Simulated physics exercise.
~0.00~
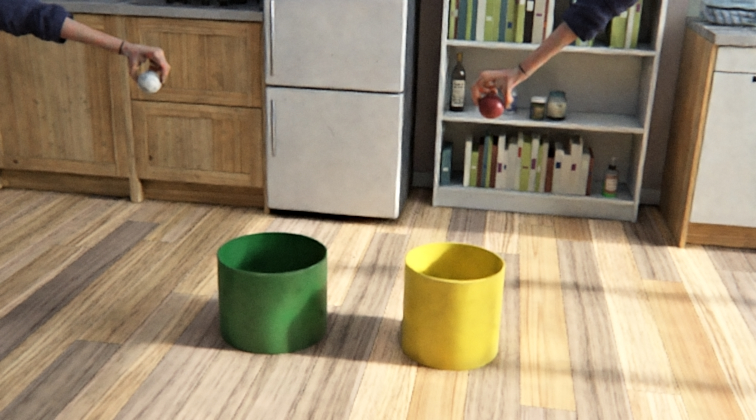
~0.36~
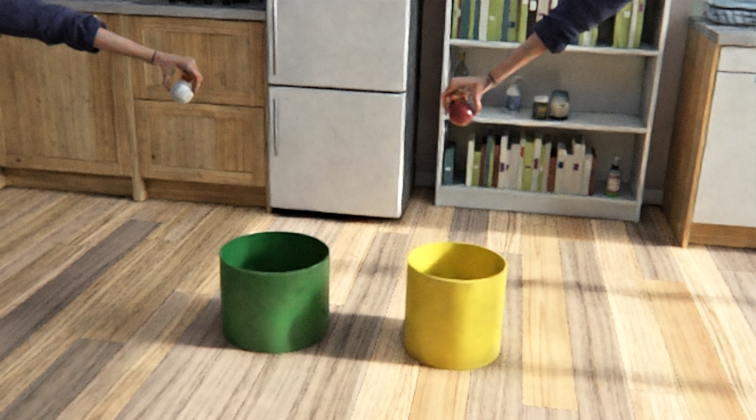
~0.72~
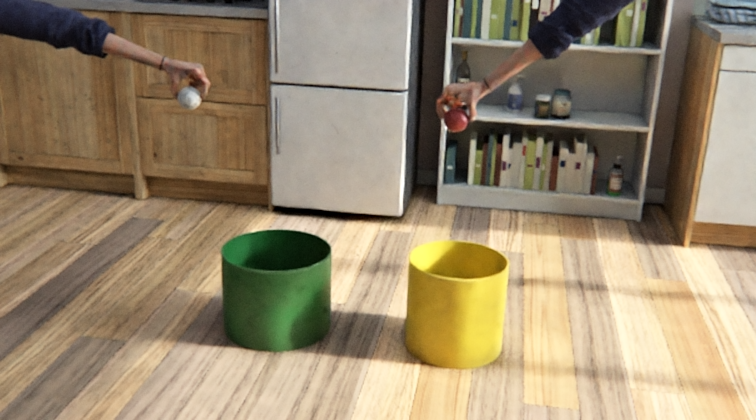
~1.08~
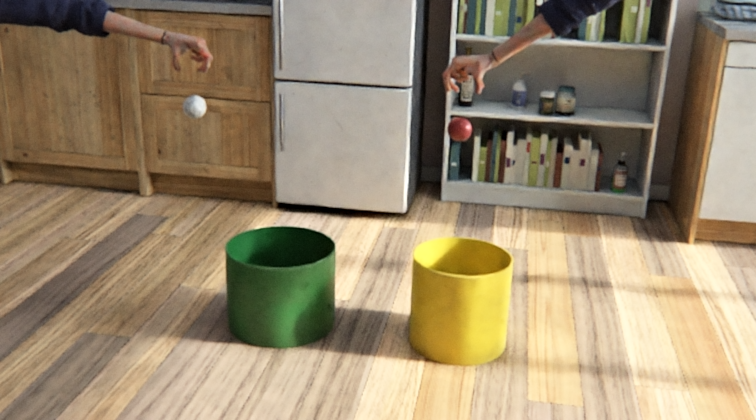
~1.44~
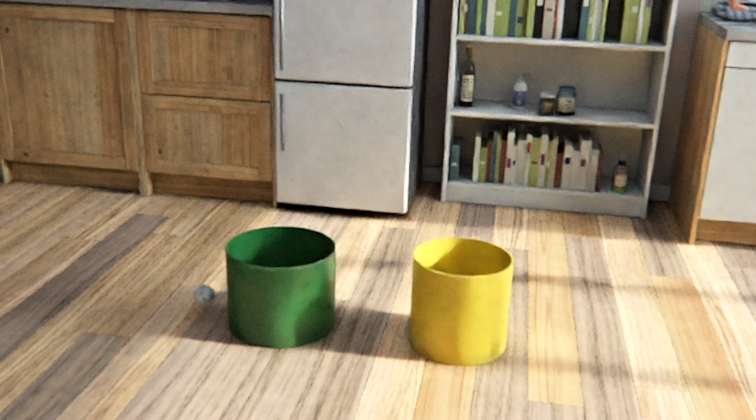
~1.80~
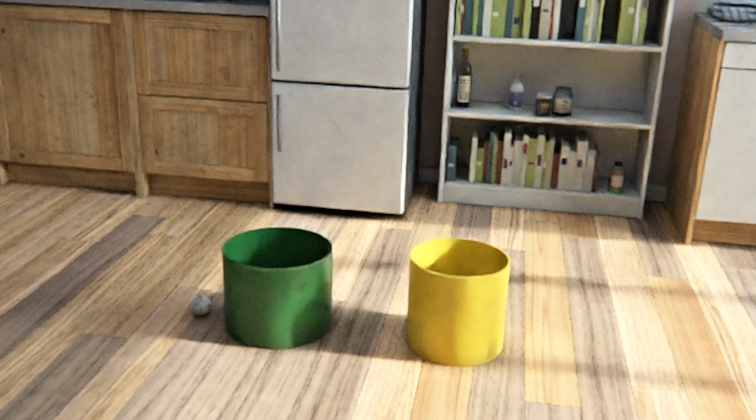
A white onion and a red apple, held by two hands above a green bucket and a yellow one, moved inward and were released; the apple dropped into the yellow bucket, while the onion missed and ended up on the floor left of the green one.
